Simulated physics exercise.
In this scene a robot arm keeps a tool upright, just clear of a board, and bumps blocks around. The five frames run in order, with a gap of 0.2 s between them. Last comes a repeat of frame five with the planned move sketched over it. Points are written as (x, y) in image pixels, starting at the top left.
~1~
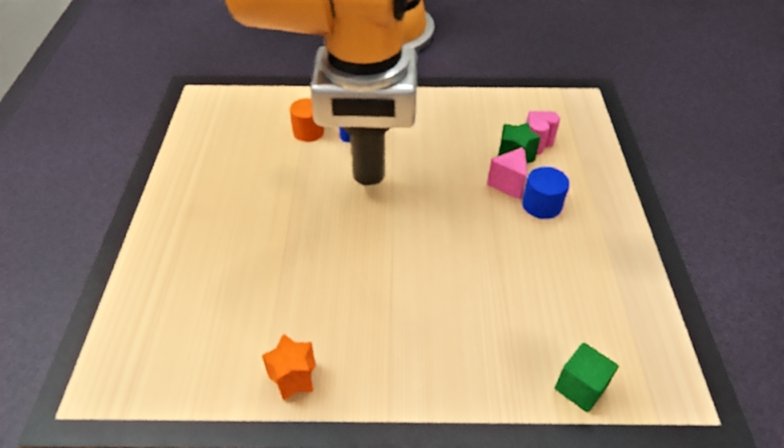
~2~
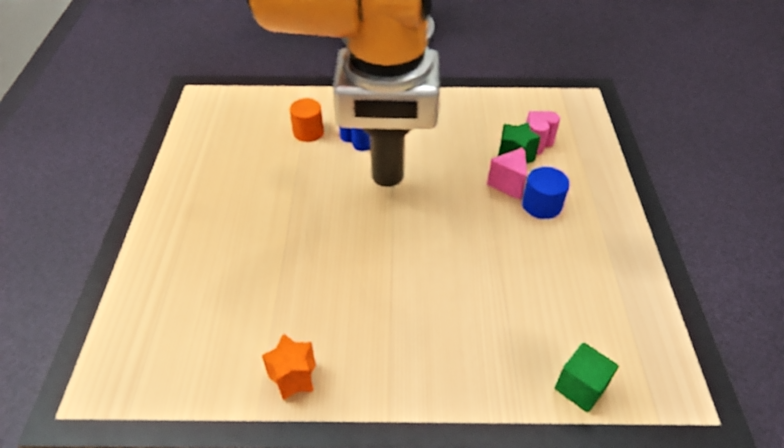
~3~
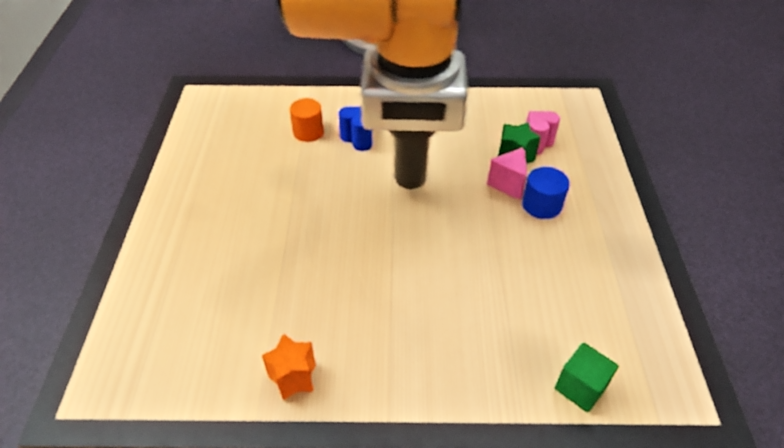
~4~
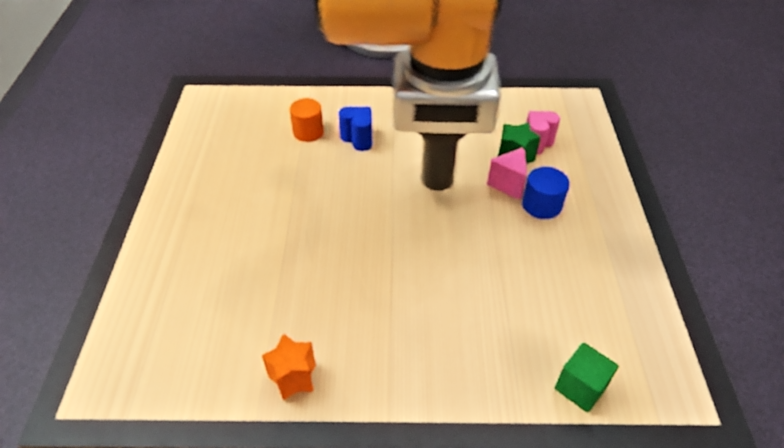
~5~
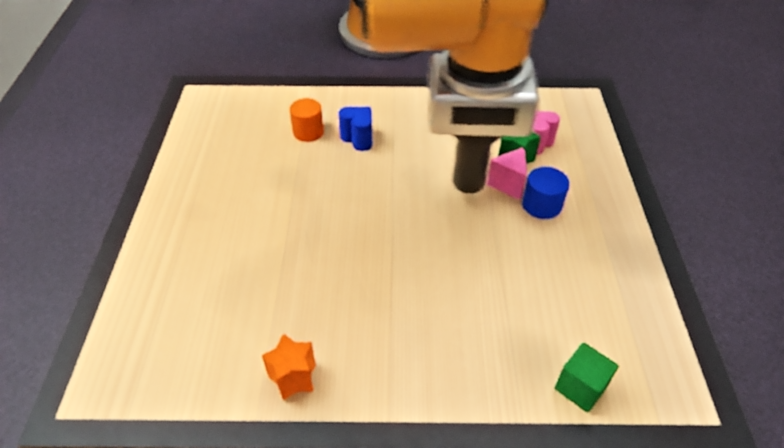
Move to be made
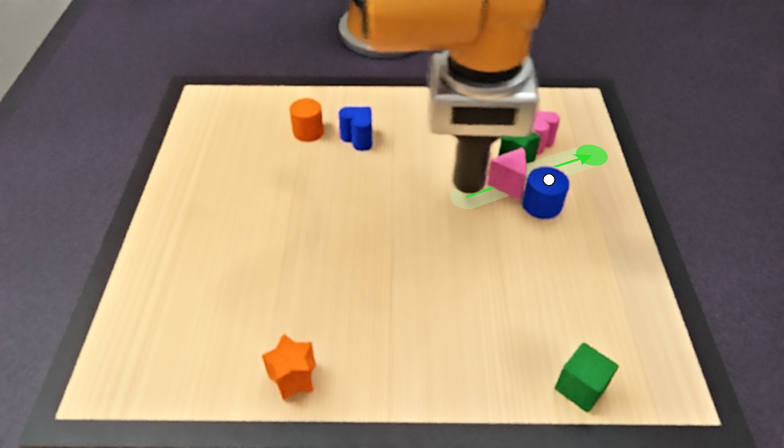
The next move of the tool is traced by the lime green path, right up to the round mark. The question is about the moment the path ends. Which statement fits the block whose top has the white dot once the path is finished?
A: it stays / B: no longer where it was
Letter A.
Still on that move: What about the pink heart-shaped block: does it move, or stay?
From what I can tell, it won't keep its place.
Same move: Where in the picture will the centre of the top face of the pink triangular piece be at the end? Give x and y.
Expect it around (629, 138).
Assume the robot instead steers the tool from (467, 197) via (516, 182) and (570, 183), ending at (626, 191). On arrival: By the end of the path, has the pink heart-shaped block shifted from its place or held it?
Displaced.
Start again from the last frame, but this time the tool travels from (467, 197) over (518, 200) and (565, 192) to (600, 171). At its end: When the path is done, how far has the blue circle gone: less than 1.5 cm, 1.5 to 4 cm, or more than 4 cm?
Shift of over 4 cm.
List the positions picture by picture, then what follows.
In the first frame, tip of the tool (369, 175), middles of tops, pink triangular piece (513, 160), green star block (520, 133), pink heart-shaped block (543, 119), blue circle (549, 180).
In the second frame, tool (388, 176), nothing pushed.
In the third frame, tool (411, 178), nothing pushed.
In the fourth frame, tool (438, 180), nothing pushed.
In the fifth frame, tool (469, 182), pink triangular piece (513, 160), green star block partly hidden, pink heart-shaped block (543, 119), blue circle (549, 180).
The line goes in a line from (467, 197) to (592, 155); the dot is on the blue circle.
On the path given first. One third of the way, tool (514, 167); pink triangular piece (543, 151), turned 40° clockwise; green star block (525, 131), turned 35° anticlockwise; pink heart-shaped block (545, 114).
Two thirds of the way, tool (556, 153); pink triangular piece (587, 143), turned 55° clockwise; green star block (532, 127), turned 65° anticlockwise; pink heart-shaped block (545, 106), turned 15° clockwise.
At the end, tool (597, 140); pink triangular piece (629, 138), turned 85° clockwise; green star block (533, 127), turned 70° anticlockwise; pink heart-shaped block (545, 106), turned 15° clockwise; blue circle unmoved.
